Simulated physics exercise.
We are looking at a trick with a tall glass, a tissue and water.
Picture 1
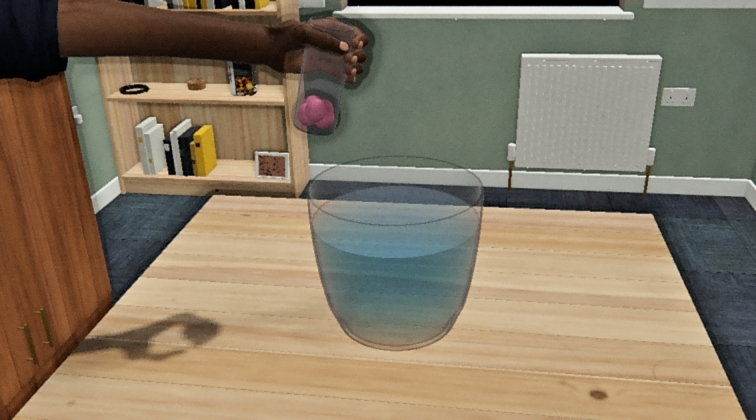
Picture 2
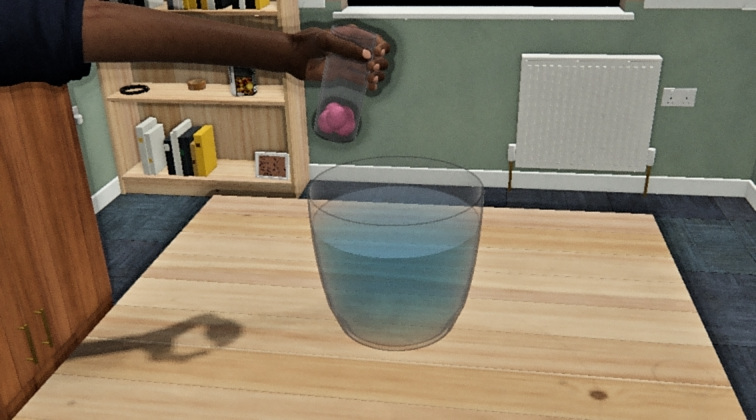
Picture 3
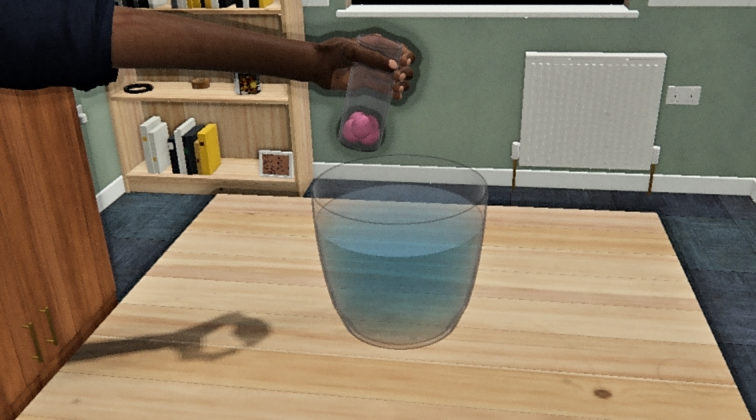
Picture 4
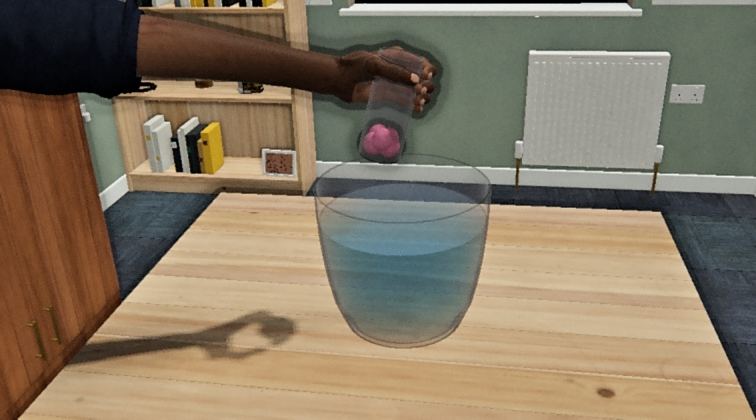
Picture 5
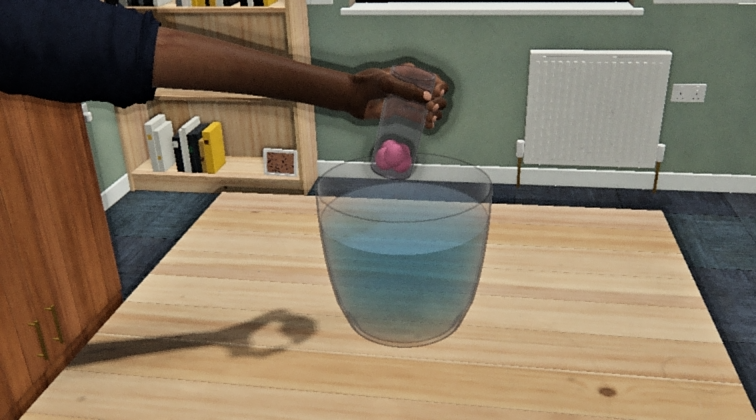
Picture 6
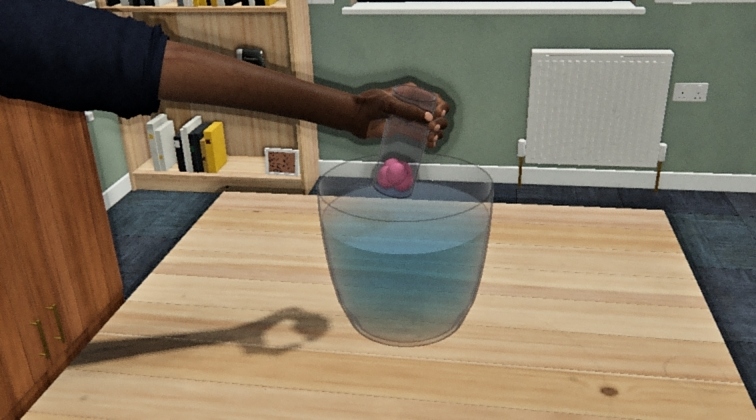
A hand held a tall clear glass with something pink in it above a see-through tub of blue water, then moved it right and lowered it until it was just over the water.
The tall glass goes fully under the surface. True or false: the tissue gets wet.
True.
Next, the tall glass enters the water.
After that, water pours in as the air escapes.
Finally, the tall glass is under, flooded, and the tissue is wet.
